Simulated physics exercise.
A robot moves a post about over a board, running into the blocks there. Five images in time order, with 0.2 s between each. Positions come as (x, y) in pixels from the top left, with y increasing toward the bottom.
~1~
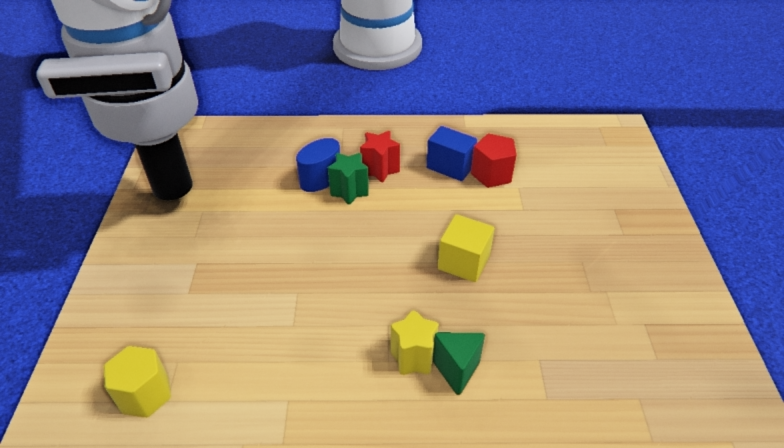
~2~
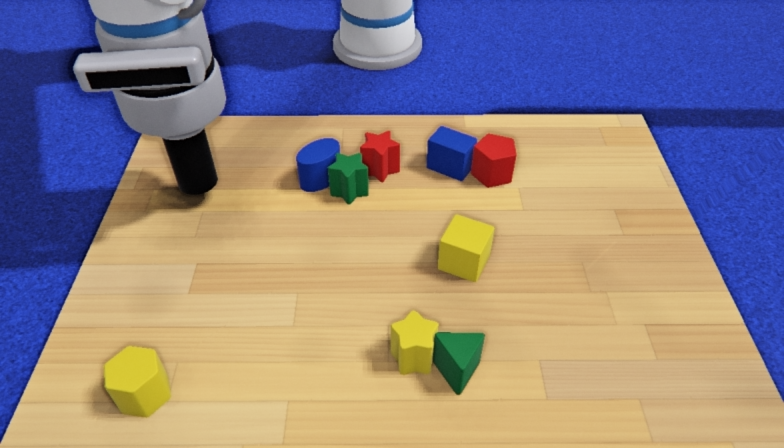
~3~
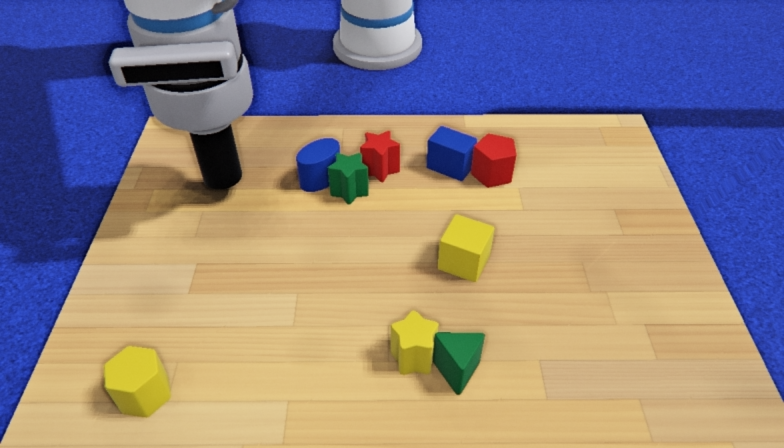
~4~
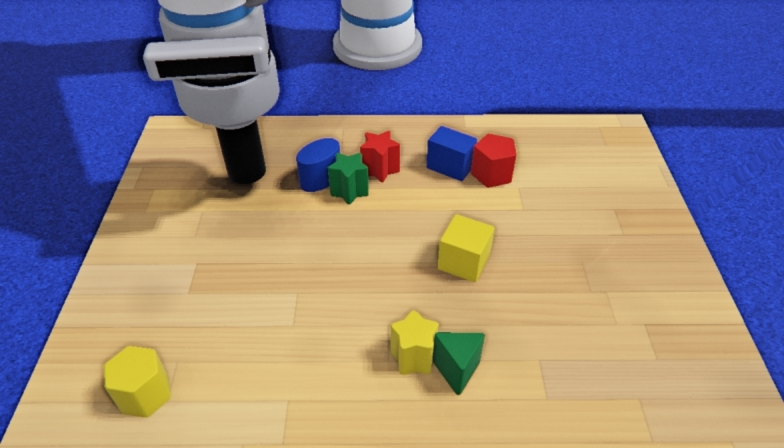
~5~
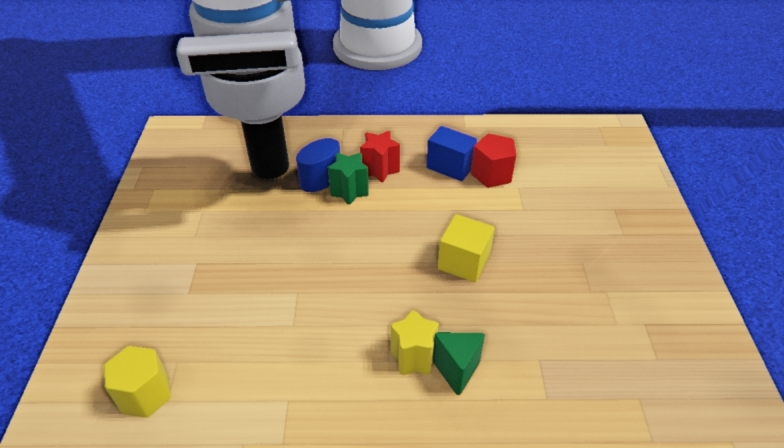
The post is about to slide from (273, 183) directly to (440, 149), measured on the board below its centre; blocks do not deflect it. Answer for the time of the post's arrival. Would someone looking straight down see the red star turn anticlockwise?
No, I don't think so.
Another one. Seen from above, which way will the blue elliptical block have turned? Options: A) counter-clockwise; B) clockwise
Letter A.
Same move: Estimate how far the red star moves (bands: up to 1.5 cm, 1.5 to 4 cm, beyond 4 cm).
The block winds up beyond 4 cm from where it is now.
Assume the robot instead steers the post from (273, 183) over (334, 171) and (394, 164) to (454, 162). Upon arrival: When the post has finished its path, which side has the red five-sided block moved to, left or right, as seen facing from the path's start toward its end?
My answer: Right.
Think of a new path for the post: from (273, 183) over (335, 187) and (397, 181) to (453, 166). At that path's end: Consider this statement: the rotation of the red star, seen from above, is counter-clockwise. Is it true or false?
True
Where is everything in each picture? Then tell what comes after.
In the first picture, post tip at (173, 188); block tops, blue elliptical block at (318, 150); green star at (348, 163); red star at (379, 141); blue rectangle at (453, 139); red five-sided block at (497, 146).
In the second picture, post at (198, 182); blocks unchanged.
In the third picture, post at (223, 177); blocks unchanged.
In the fourth picture, post at (247, 172); blocks unchanged.
In the fifth picture, post at (270, 167); blue elliptical block at (318, 150); green star at (348, 163); red star at (379, 141); blue rectangle at (453, 139); red five-sided block at (497, 146).
On the path given first. One third of the way, post at (330, 156); blue elliptical block at (367, 139); green star at (362, 164), turned 55° clockwise; red star at (400, 140).
Two thirds of the way, post at (387, 145); blue elliptical block at (420, 123), turned 35° anticlockwise; green star at (362, 164), turned 60° clockwise; red star at (445, 137), turned 20° clockwise; blue rectangle at (482, 138); red five-sided block at (522, 150).
At the end, post at (441, 134); blue elliptical block at (465, 108), turned 70° anticlockwise; green star at (362, 164), turned 60° clockwise; red star at (472, 132), turned 85° clockwise; blue rectangle at (510, 146); red five-sided block at (550, 159).
